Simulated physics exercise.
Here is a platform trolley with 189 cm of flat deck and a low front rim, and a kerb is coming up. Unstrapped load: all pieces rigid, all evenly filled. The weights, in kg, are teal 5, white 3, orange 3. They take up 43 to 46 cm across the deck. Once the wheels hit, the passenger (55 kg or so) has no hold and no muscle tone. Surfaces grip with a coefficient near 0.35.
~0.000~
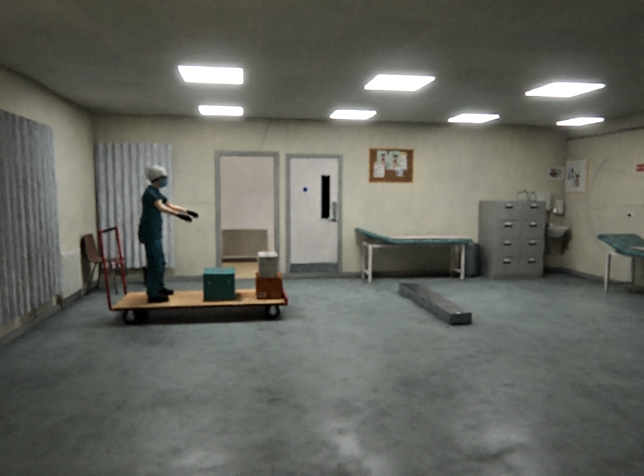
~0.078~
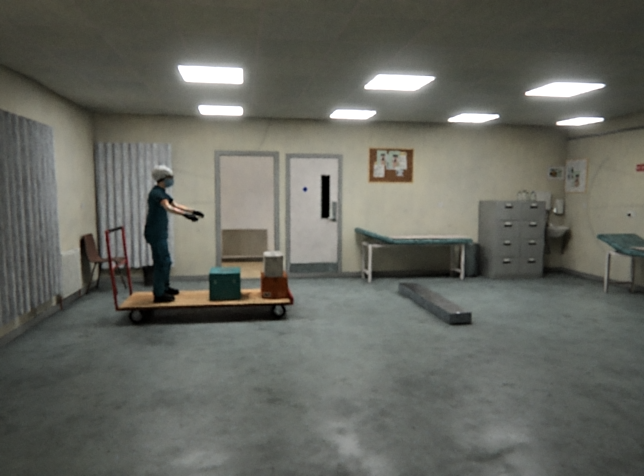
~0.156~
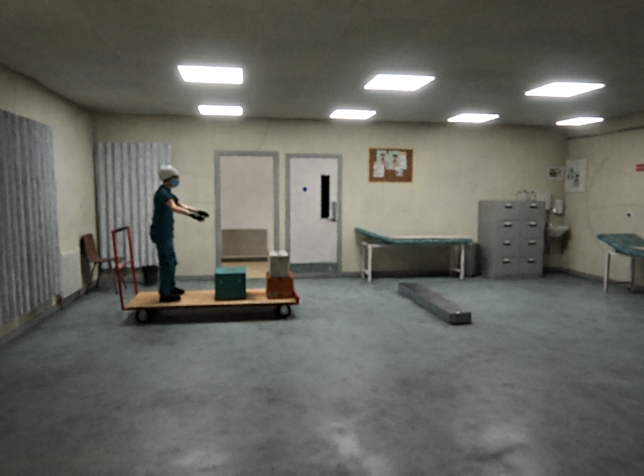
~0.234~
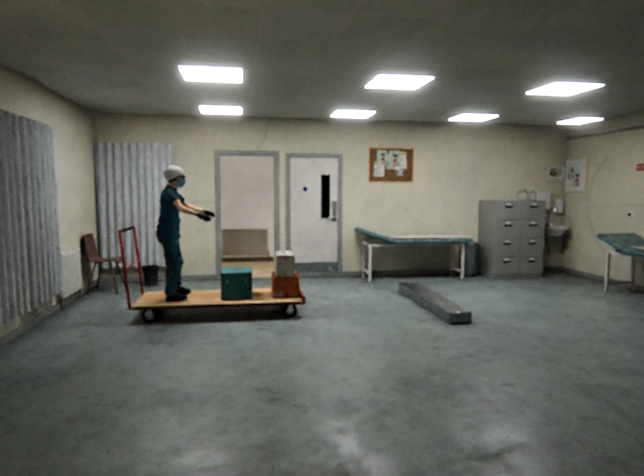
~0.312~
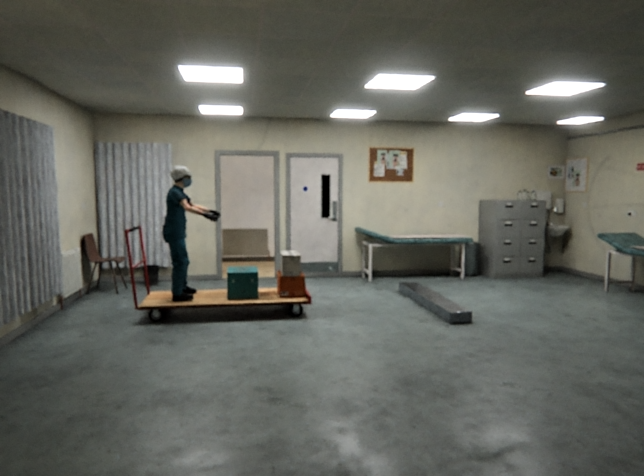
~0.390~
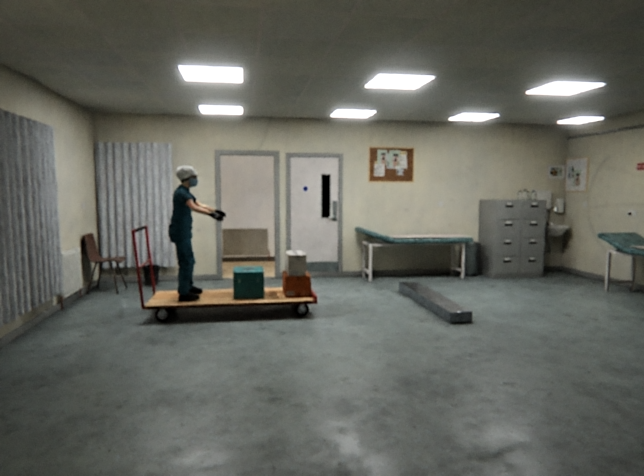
In a clinic-like room, a masked figure in teal scrubs stands with arms outstretched on a platform trolley rolling slowly right.
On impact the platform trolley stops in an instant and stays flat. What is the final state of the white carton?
The white carton is still aboard.
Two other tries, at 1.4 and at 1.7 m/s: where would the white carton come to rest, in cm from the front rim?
The first try ends 80 cm past the front rim, the second 80 cm past it.
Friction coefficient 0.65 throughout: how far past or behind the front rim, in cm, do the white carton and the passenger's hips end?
The white one would stop 20 behind the front rim, and the hips 130 behind it.
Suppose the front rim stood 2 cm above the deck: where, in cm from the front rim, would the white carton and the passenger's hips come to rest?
With that rim, white stays 10 cm behind and the hips stay 130 cm behind.
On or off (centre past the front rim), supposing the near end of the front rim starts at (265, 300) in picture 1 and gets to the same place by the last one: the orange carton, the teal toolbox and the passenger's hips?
Then the orange one is still in place, the teal one is still in place and the hips are still in place.
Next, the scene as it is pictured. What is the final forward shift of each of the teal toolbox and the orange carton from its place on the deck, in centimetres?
Teal 20 cm forward, orange 0 cm forward.
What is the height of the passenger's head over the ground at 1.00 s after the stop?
60 cm above it.
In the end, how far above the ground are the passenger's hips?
The hips come to rest around 50 centimetres up.
The wheels strike at 2.14 s.
After 2.39 s the white carton is 10 cm behind the rim, tilted 0°, near (421, 260) in the last picture's view.
After 2.69 s the white carton is 10 cm behind the rim, tilted 0°, near (421, 260) in the last picture's view.
After 3.14 s the white carton is 10 cm behind the rim, tilted 0°, near (421, 260) in the last picture's view.
At rest, 3.6 s, nothing is past the rim; behind it, teal toolbox, white carton, orange carton and the passenger's hips.
